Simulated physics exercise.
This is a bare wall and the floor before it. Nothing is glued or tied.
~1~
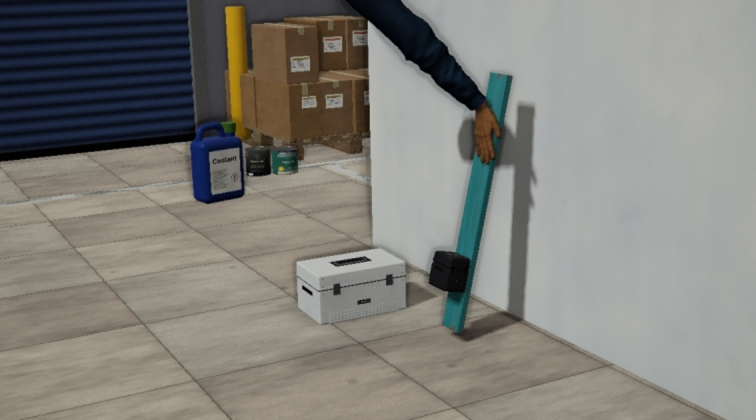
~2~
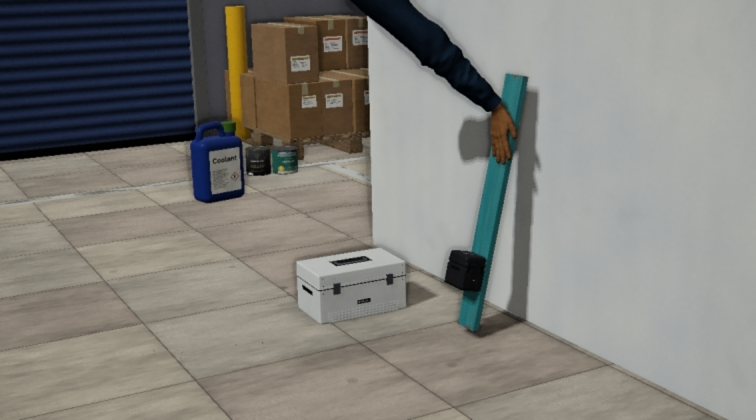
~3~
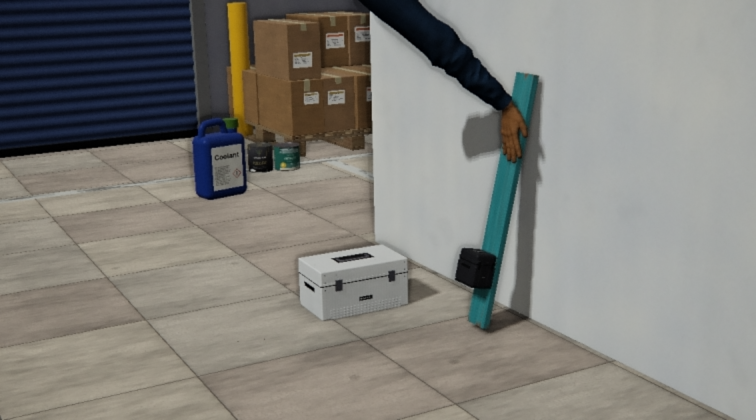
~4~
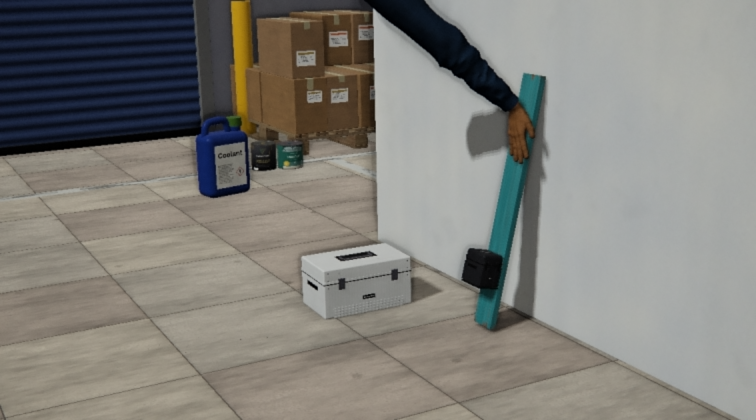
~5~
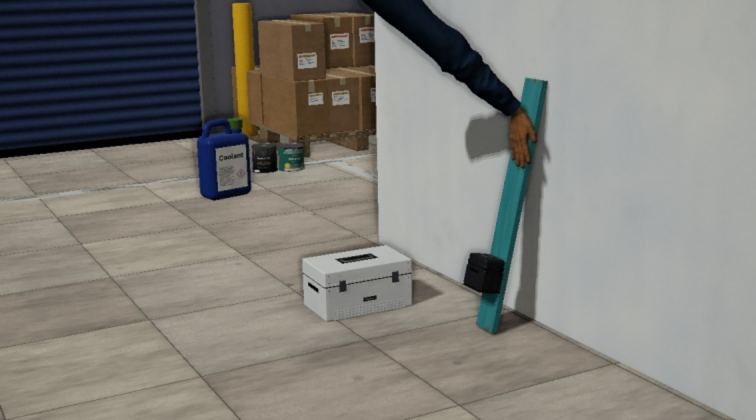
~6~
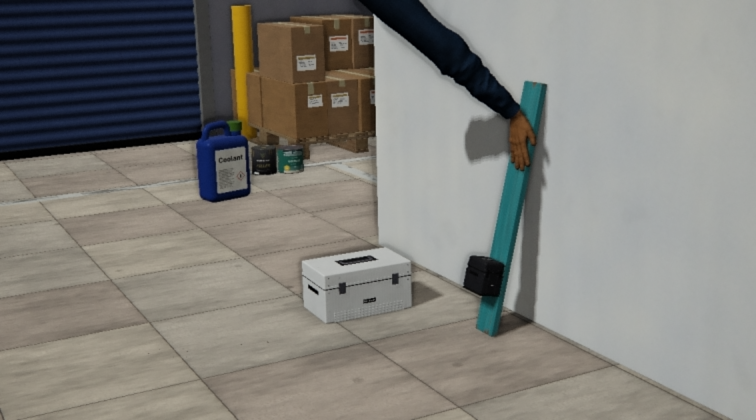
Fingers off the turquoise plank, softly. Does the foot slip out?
As it turns out, it stays up.
Then, 0.40 s after the last picture, nothing has stirred.
Then, 0.90 s after the last picture, turquoise plank resting near (511, 210).
At rest, both in place. Seen from the same camera at the end, turquoise plank near (511, 210). The plank holds.
